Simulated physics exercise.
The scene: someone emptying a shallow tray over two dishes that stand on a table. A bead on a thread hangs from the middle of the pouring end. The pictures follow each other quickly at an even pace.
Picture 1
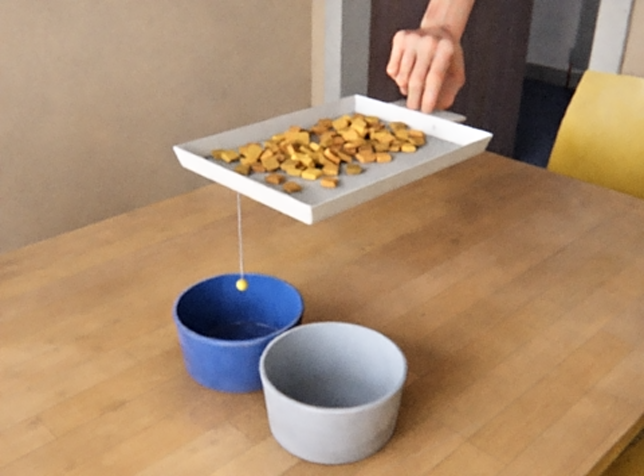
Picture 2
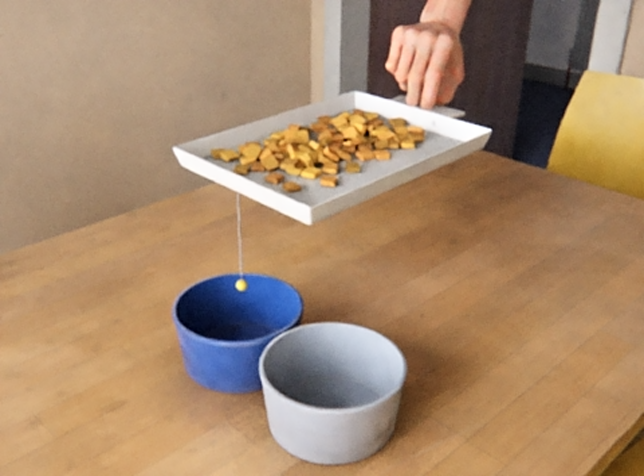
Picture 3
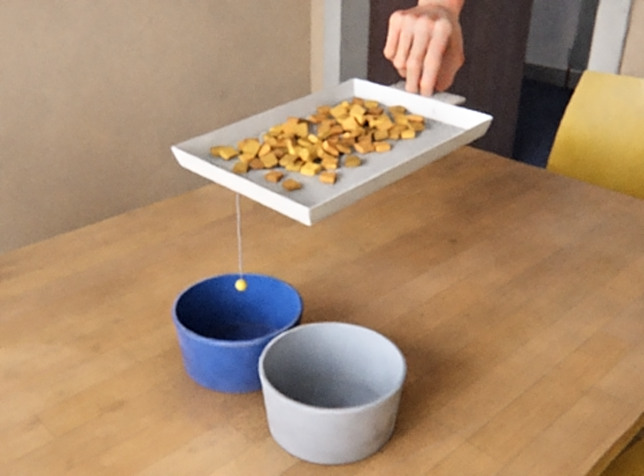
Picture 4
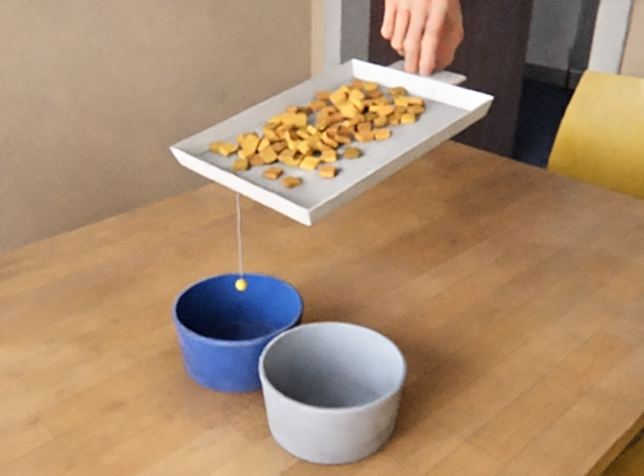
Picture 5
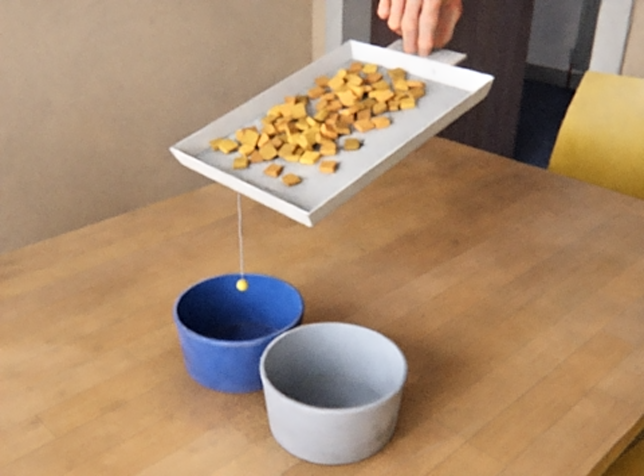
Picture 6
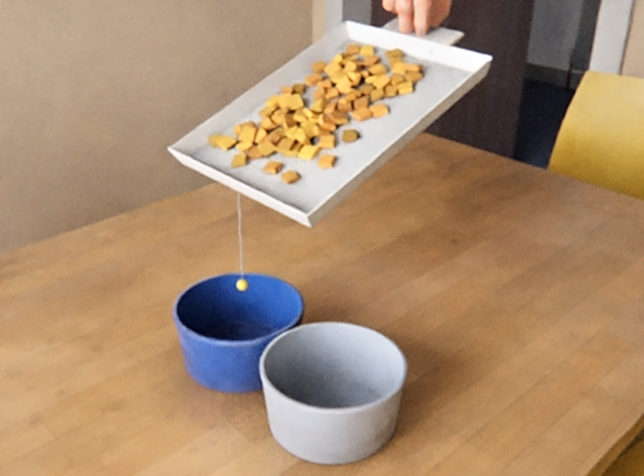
A hand raised the far end of a white tray of small golden-brown pieces, steadily steepening its slope above a blue bowl and a gray bowl, while a yellow bead hung from its lower edge.
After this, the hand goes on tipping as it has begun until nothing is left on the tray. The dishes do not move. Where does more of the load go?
It favours the left dish.
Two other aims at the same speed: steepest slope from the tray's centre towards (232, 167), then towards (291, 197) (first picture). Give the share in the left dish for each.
Roughly 10 per cent, and 30 per cent.
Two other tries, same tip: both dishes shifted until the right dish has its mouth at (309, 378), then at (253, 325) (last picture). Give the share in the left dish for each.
The first gives 60 %, the second 20 %.
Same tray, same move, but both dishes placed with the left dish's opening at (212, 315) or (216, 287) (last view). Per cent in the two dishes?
Near 80 % and 60 %.
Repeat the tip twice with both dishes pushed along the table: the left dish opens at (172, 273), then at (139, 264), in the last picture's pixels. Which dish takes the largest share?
One: The right one. Two: Right.
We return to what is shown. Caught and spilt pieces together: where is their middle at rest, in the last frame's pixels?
Around (224, 367).
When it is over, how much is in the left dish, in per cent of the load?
Some 50 per cent.
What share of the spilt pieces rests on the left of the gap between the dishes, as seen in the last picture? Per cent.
Close to 100 per cent.
Just after the last frame, tray tipped steeply; almost all on the tray; about a tenth in the air.
A moment on, tray tipped past a quarter turn; about a tenth on the tray; about a tenth in the right dish; roughly a third in the left dish; roughly a quarter outside both; roughly a quarter in the air.
Further on, tray tipped past a quarter turn; about a tenth in the right dish; roughly half in the left dish; roughly a third outside both.
When it is over, tray tipped past a quarter turn; about a tenth in the right dish; roughly half in the left dish; roughly a third outside both.
